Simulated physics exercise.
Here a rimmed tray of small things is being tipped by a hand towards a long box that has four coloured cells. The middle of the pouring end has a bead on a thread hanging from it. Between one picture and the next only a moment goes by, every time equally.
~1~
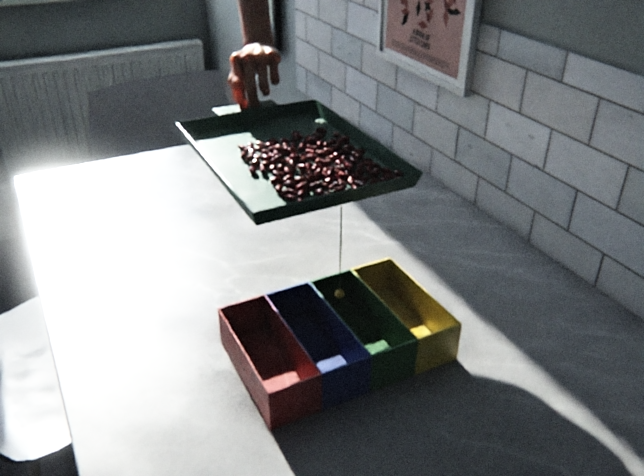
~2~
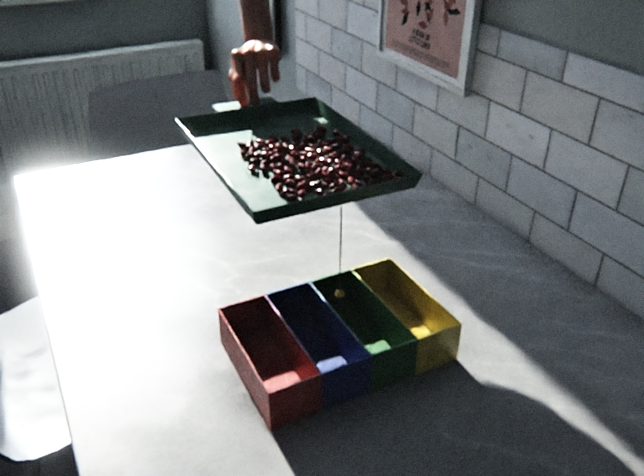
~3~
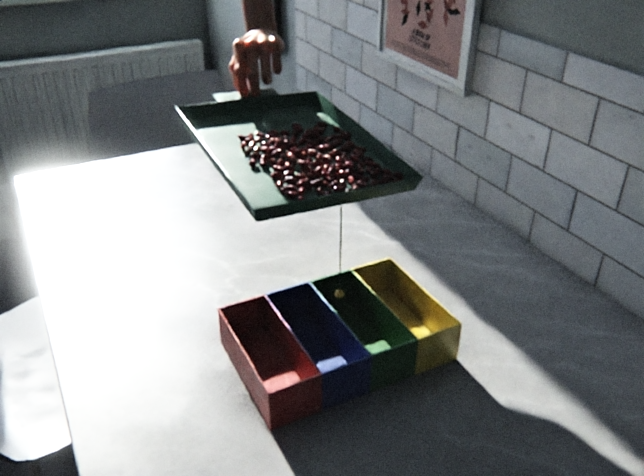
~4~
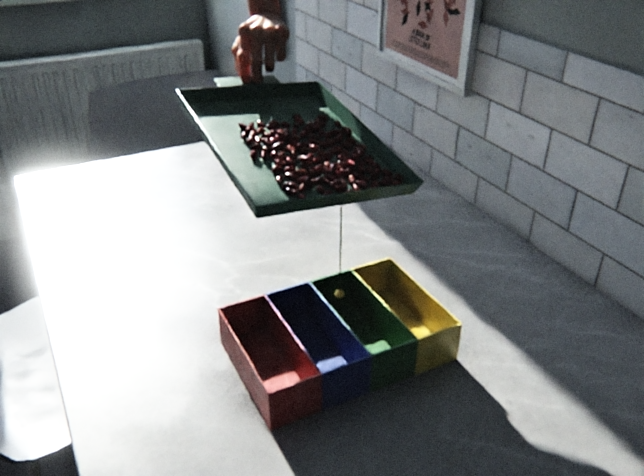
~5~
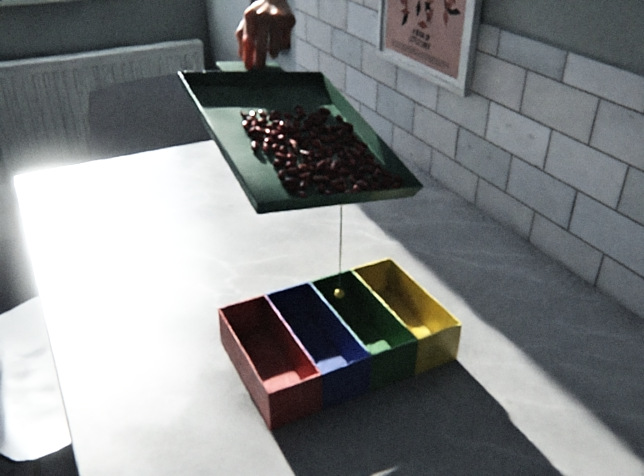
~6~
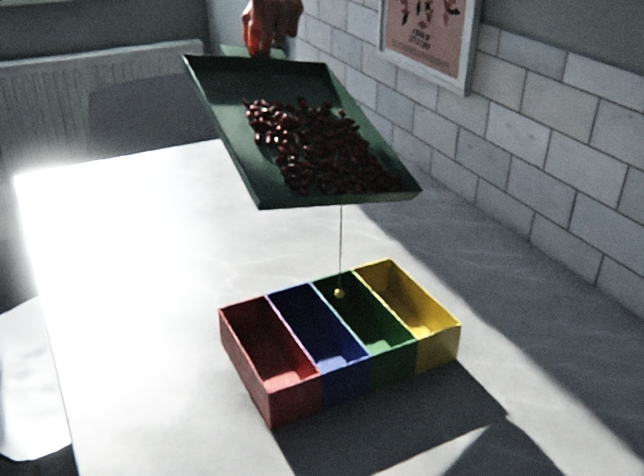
A hand at the far side holds the edge of a dark green rimmed tray of reddish-brown beans above a pale table beside a white brick wall, seen from above by a still camera. Below it sits a long box with red, blue, green and yellow cells, a small bead hanging above on a thread. The hand stays steady, then gradually raises the tray's far end, steepening its slant towards the viewer.
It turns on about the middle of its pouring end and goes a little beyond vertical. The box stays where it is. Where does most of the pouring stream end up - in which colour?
In the yellow one.
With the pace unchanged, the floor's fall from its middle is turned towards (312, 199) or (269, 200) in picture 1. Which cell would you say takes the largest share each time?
First: That red cell, second: The red cell.
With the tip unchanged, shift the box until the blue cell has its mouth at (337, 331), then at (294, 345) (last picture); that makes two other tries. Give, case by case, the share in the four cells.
First case: Some 90 %; second case: Some 20 %.
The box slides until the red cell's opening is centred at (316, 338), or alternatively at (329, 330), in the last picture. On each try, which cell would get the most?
Try 1 - the green cell; try 2 - the green cell.
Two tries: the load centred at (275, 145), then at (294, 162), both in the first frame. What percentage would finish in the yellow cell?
Roughly 70 per cent, then roughly 80 per cent.
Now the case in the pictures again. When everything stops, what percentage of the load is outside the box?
It comes to some 20 in a hundred.
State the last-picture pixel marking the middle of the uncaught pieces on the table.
Approximate centre, last frame: (478, 311).
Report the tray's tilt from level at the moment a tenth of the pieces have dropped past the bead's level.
Somewhere near 100 degrees, I'd say.
Soon, tray tipped steeply; nearly all on the tray; a stray few falling or outside the box.
A while on, tray tipped past a quarter turn; about a quarter on the tray; about a third in the yellow cell; a stray few in the green cell; about half falling or outside the box.
Towards the end, tray tipped past a quarter turn; most in the yellow cell; a small part in the green cell; about a quarter falling or outside the box.
Finally, tray tipped past a quarter turn; most in the yellow cell; a small part in the green cell; none in the red cell; none in the blue cell; about a quarter outside the box.
